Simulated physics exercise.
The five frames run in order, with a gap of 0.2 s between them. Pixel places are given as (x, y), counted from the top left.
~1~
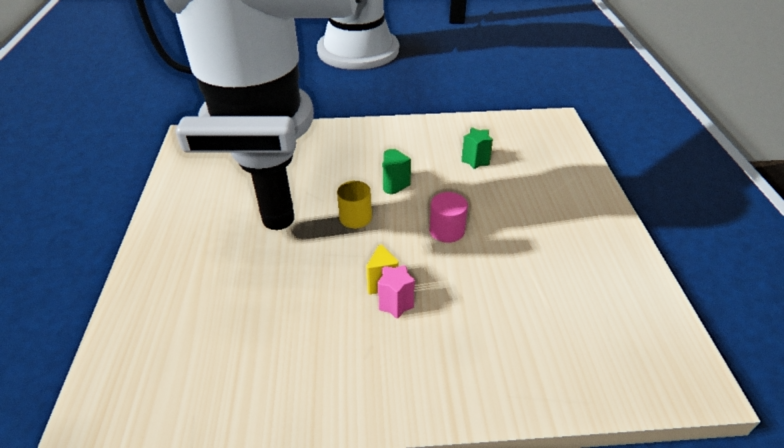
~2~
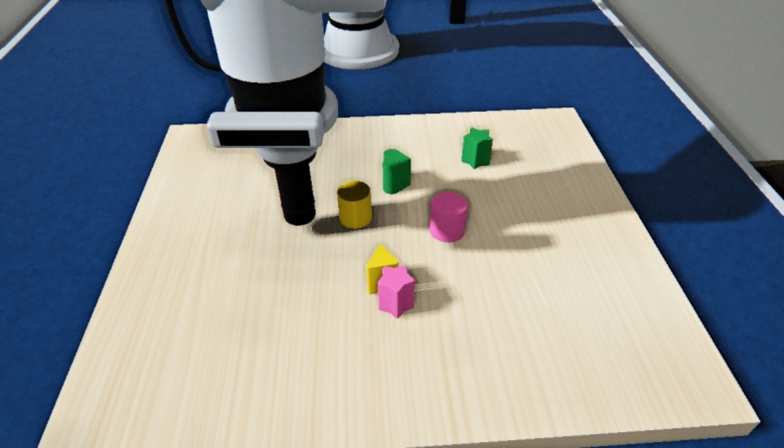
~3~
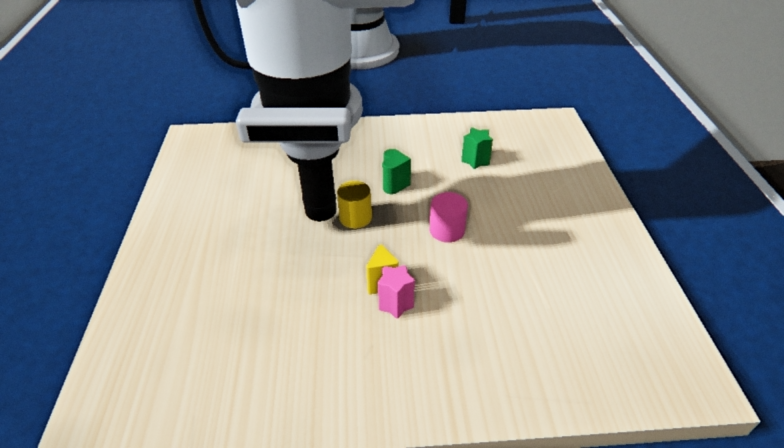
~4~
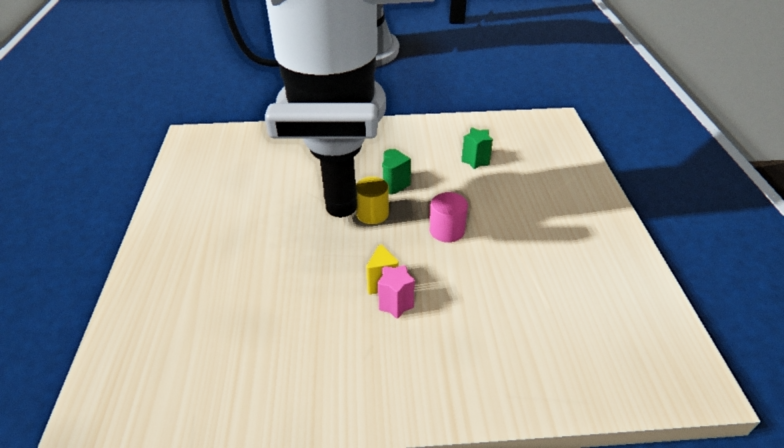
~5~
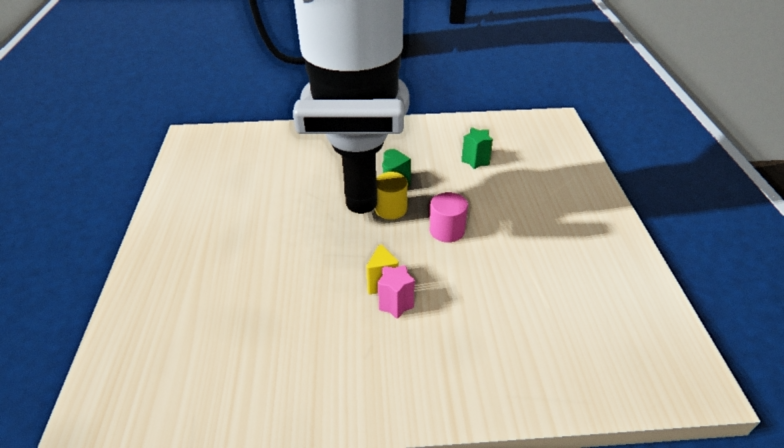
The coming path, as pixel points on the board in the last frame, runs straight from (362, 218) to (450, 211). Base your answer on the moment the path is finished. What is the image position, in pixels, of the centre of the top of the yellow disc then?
Final place: (444, 165).
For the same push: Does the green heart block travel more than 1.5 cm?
Going by the path, no.
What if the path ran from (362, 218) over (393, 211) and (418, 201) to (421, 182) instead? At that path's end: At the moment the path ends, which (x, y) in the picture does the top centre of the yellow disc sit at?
The middle of the upper face of the yellow disc will lie at about (453, 155) in the picture.
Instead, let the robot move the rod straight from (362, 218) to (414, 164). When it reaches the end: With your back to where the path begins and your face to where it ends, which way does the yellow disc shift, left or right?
Heads right.
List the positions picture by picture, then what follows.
Rod tip (279, 220); block tops, yellow disc (354, 190); green heart block (395, 158); pink disc (449, 203), in the first frame.
Rod (300, 216); blocks unchanged, in the second frame.
Rod (321, 212); blocks unchanged, in the third frame.
Rod (342, 208); yellow disc (372, 186), in the fourth frame.
Rod (362, 204); yellow disc (391, 182); green heart block (395, 158); pink disc (449, 203), in the fifth frame.
What follows on the original path. One third of the way, rod (392, 202); yellow disc (417, 175).
Two thirds of the way, rod (422, 200); yellow disc (435, 168).
At the end, rod (451, 198); yellow disc (444, 165); green heart block in place; pink disc (463, 206).
